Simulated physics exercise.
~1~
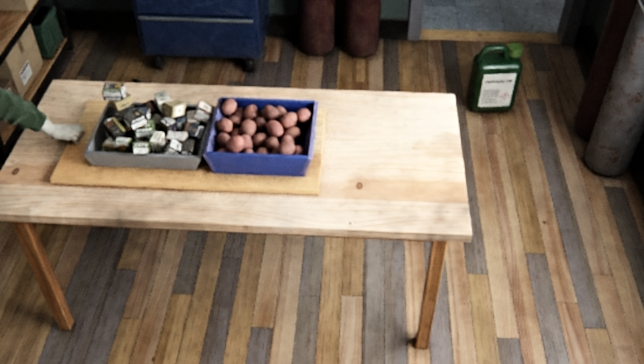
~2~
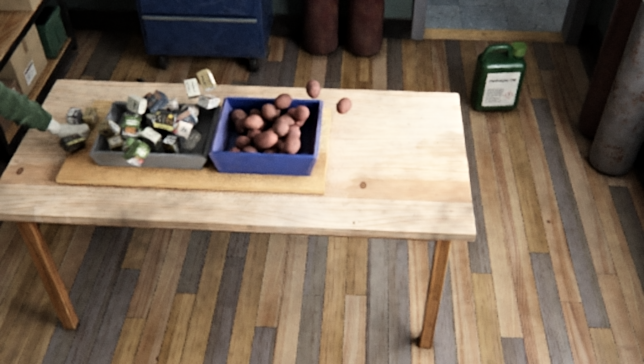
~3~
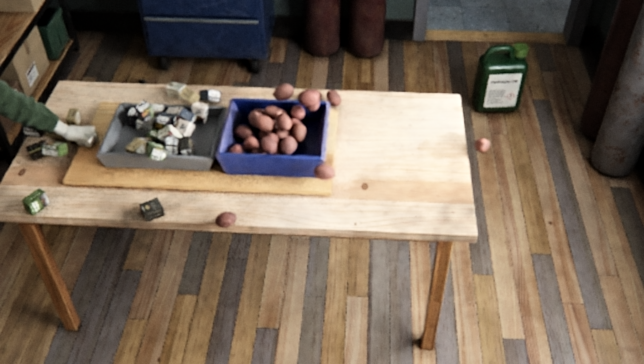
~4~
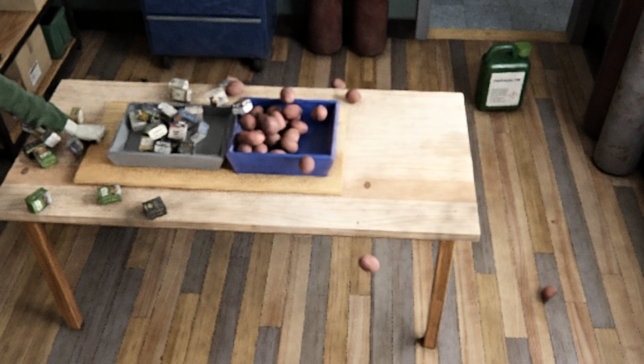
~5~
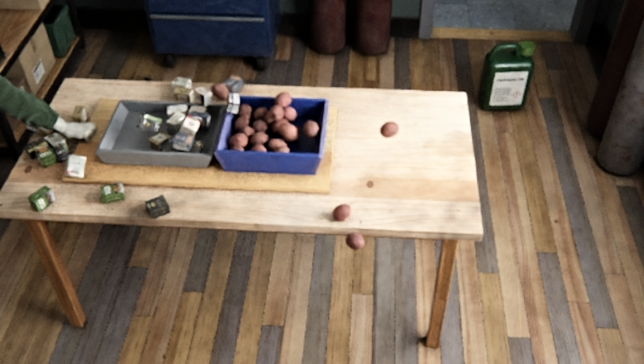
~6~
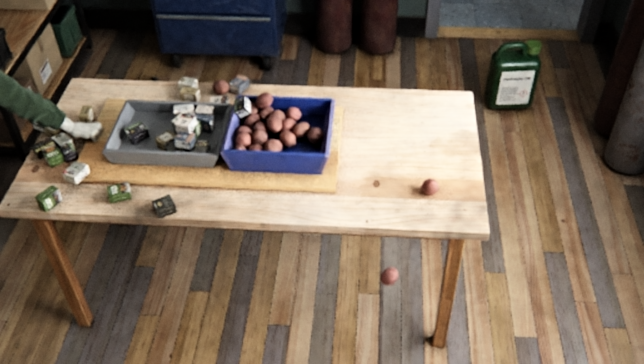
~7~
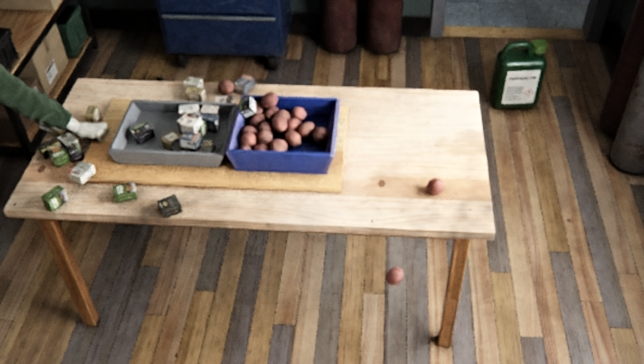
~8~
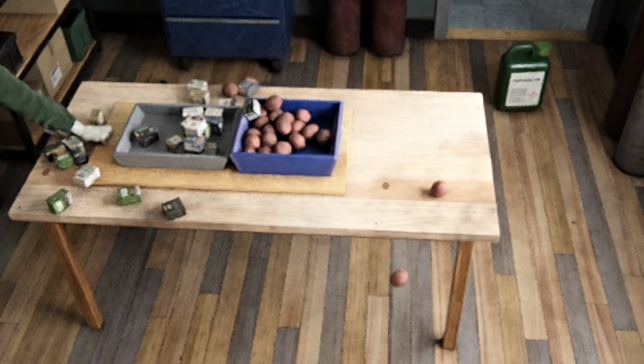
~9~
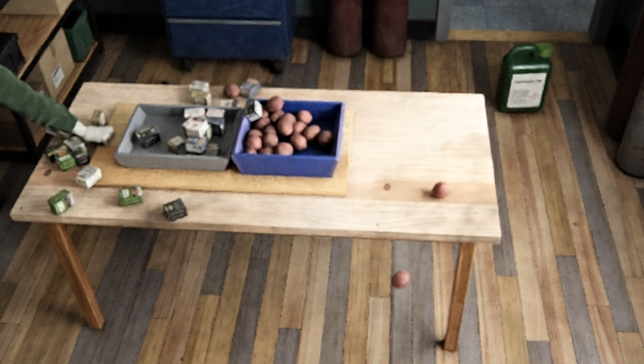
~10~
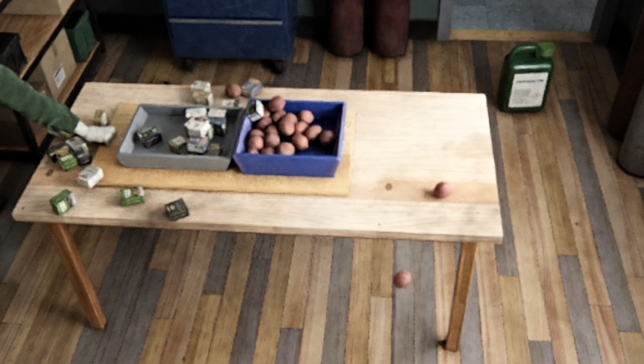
A blue box heaped with red potatoes and a grey box full of small cartons sit side by side on a board on a pale wooden table, seen from above in a plank-floored room with a green jug behind. A gloved hand stays at the table's left edge as the board slides back and forth. Cartons spill first around the grey box, then potatoes hop out of the blue one, some dropping to the floor. Everything settles with cartons scattered at the left, one potato resting at the right of the table, another on the floor, and both boxes visibly emptier.
